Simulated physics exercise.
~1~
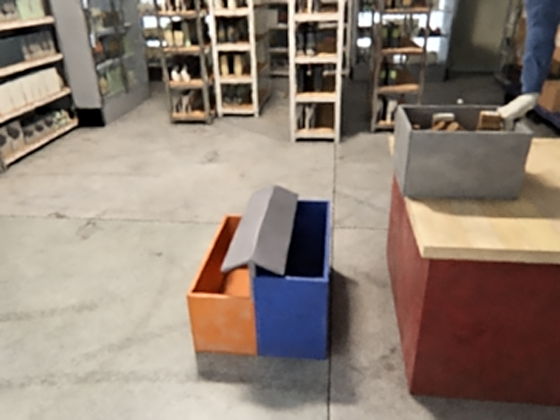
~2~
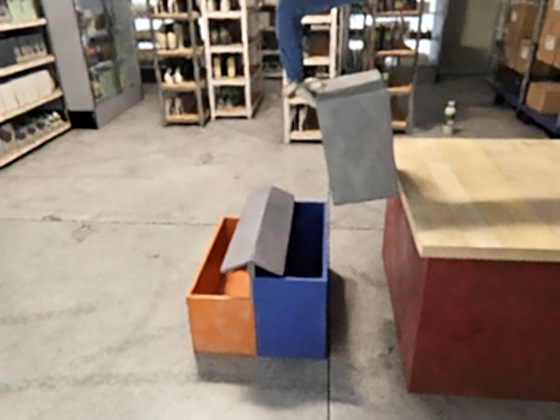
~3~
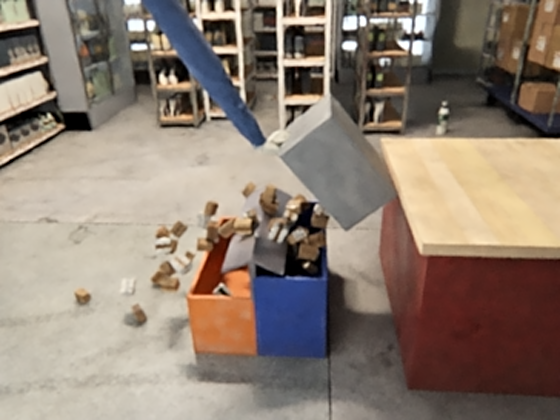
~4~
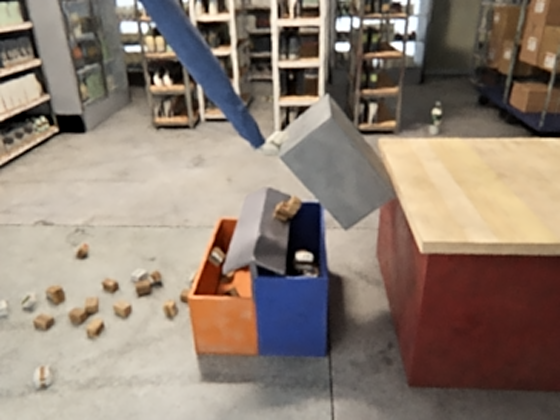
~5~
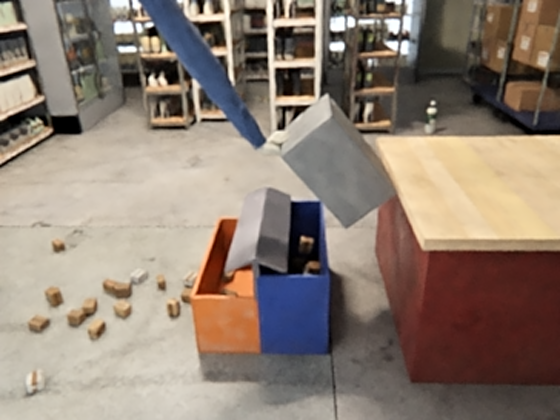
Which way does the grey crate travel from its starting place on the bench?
The grey crate moves to the left, off the bench and toward the blue trough and orange tote.
A blue arm with a pale hand reaches toward a grey crate of small brown and whitish parcels on a red bench with a wooden top, in a storeroom lined with shelves, seen from slightly above. On the floor to the left stand an orange tote and a blue trough, a grey ridge capping their divide. The crate swings left off the bench and tips over. Parcels pour onto the ridge, some dropping into the containers while others tumble away to the left. At the end the crate hangs steeply tilted, with parcels in the blue trough and scattered on the floor beyond the orange tote.
